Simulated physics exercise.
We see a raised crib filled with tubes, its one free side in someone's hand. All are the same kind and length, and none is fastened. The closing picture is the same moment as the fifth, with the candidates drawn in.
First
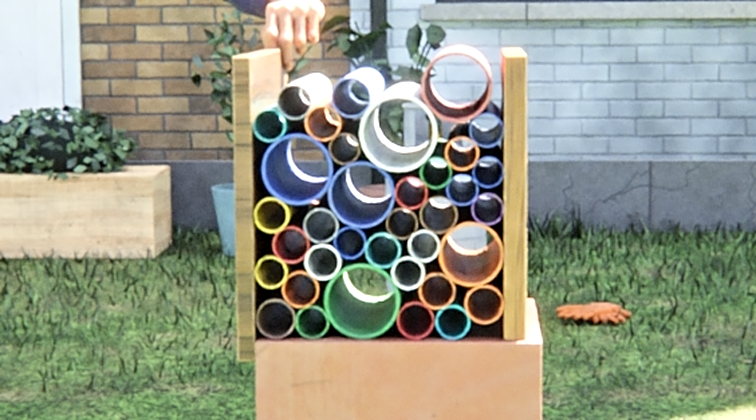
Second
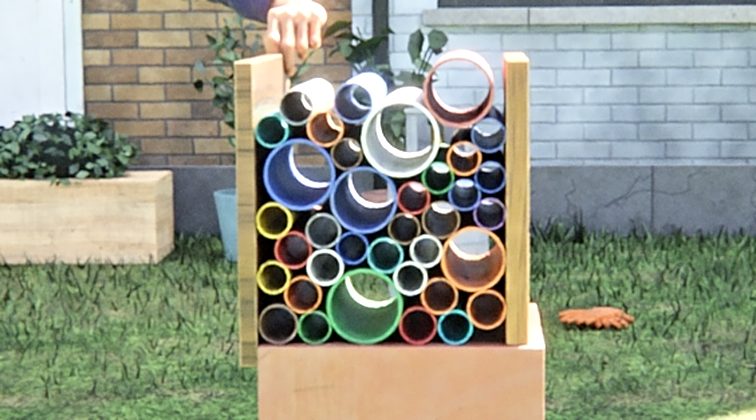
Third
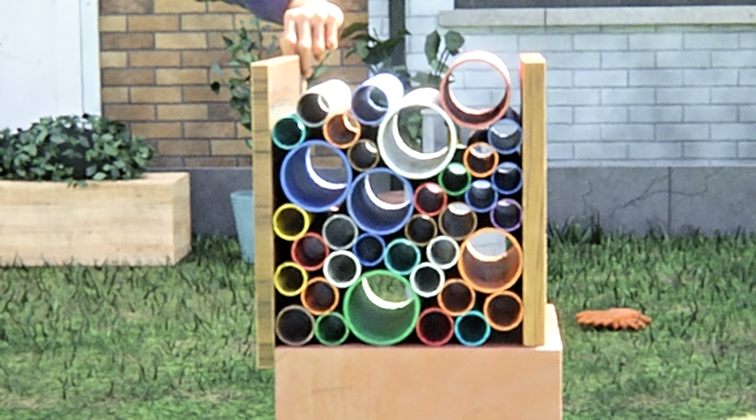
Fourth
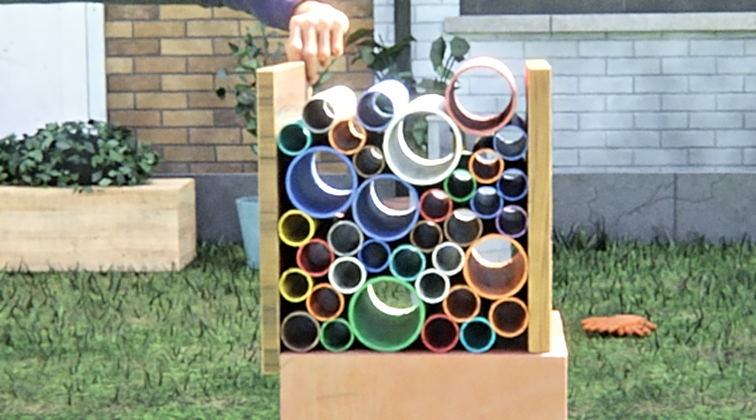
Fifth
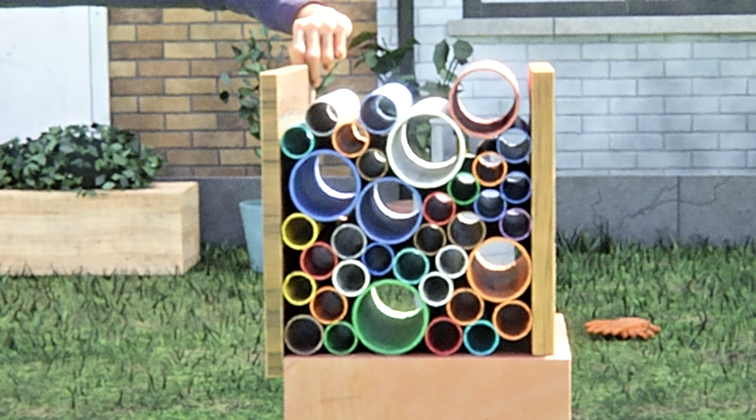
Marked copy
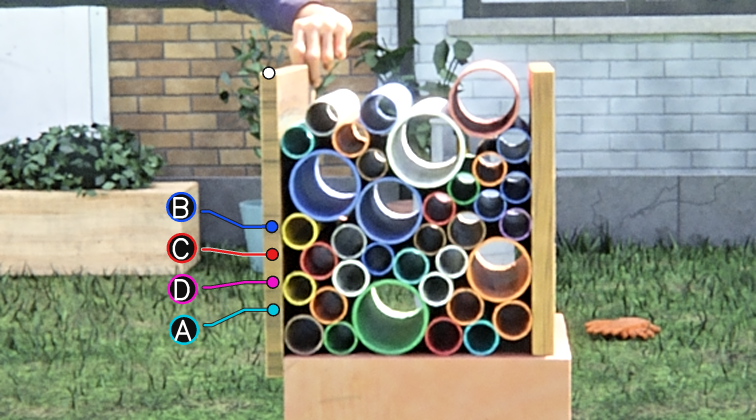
The view shifts slightly as a hand holds the side of a still, tube-filled crib.
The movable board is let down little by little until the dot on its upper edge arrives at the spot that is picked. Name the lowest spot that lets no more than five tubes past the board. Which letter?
The last mark within the limit is C.
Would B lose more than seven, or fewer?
It loses fewer than seven.
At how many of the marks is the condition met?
Two of the four.
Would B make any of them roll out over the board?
Yes.
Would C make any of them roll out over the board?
Yes, at C.
On the marked copy, A at (273, 310); B at (271, 226); C at (272, 254); D at (273, 282); the white dot at (269, 73).
Following C. Soon after the start, top of the board (281, 154).
Later, top of the board (282, 245).
In the end, top of the board (282, 253), two out over the board.
As for the rest, A more than five out over the board; B two out over the board; D more than five out over the board.
